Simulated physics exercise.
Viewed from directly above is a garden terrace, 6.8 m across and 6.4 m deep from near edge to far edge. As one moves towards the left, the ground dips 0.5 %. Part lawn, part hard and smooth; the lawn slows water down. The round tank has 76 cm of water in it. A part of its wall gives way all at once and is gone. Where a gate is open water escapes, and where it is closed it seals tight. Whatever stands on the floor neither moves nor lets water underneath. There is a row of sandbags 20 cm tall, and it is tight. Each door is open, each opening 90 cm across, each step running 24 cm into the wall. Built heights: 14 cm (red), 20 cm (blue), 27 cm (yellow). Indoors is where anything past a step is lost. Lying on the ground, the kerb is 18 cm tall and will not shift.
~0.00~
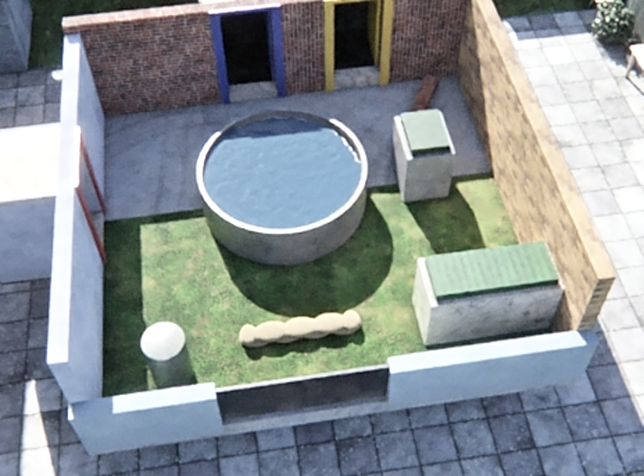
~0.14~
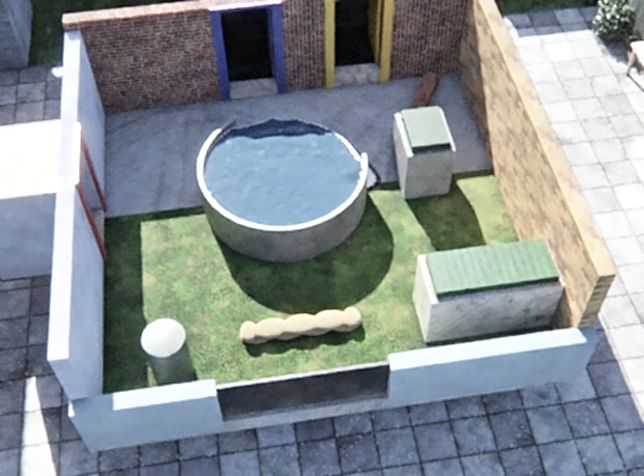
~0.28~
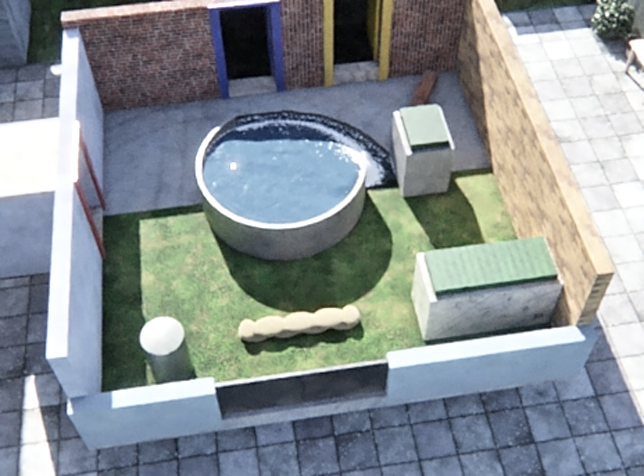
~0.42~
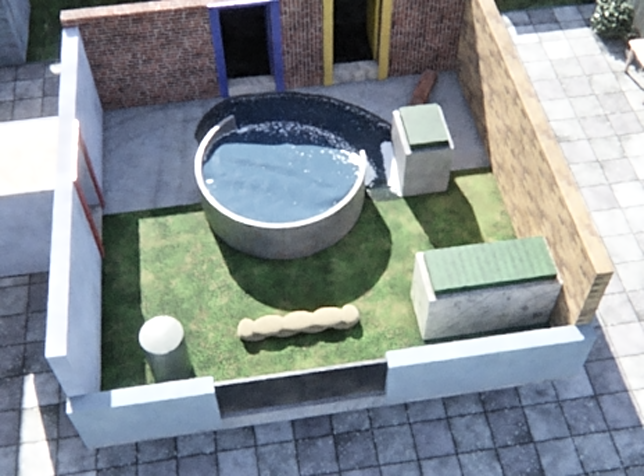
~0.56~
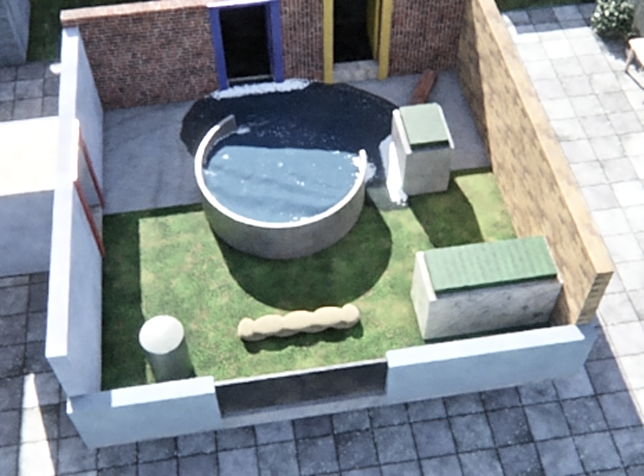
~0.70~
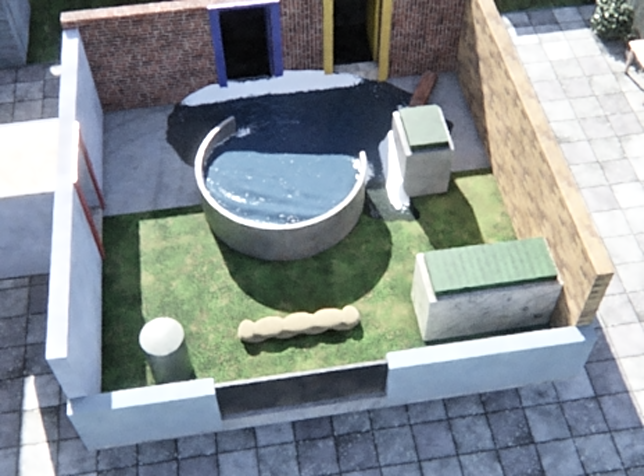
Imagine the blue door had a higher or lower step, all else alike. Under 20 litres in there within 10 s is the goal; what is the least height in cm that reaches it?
Close to 37 cm is just enough.
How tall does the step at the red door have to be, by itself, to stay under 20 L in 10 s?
About 6.0 cm at red.
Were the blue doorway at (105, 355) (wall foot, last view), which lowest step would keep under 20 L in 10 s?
Roughly 10.5 cm, give or take.
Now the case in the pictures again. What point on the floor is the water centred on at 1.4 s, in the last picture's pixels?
Roughly (304, 159).
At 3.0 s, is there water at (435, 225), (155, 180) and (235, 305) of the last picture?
Point by point, the first is awash, the second awash and the third spared.
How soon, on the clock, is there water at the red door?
Red 2.4 s.
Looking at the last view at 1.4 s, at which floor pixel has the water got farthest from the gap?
At about (104, 115).
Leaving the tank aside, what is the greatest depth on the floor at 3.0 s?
Close to 38 centimetres.
After 1.4 s water covers 35 % of the floor, deepest (60 cm) near (395, 81); 40 cm at the blue door, 73 litres in over its 20 cm step.
After 3.0 s water covers 55 % of the floor, deepest (38 cm) near (418, 91); 25 cm at the blue door, 190 litres in over its 20 cm step.
After 10.0 s water covers 95 % of the floor, deepest (18 cm) near (102, 423); 11 cm at the blue door, 199 litres in over its 20 cm step.
At the blue door as built, the water arrived by 0.6 s and peaked near 42 cm at 1.2 s.
With a step of 30.5 cm, 70 litres would have come in within the 10 s; with 41 cm, 7 litres. So under 20 litres takes about 37 cm.
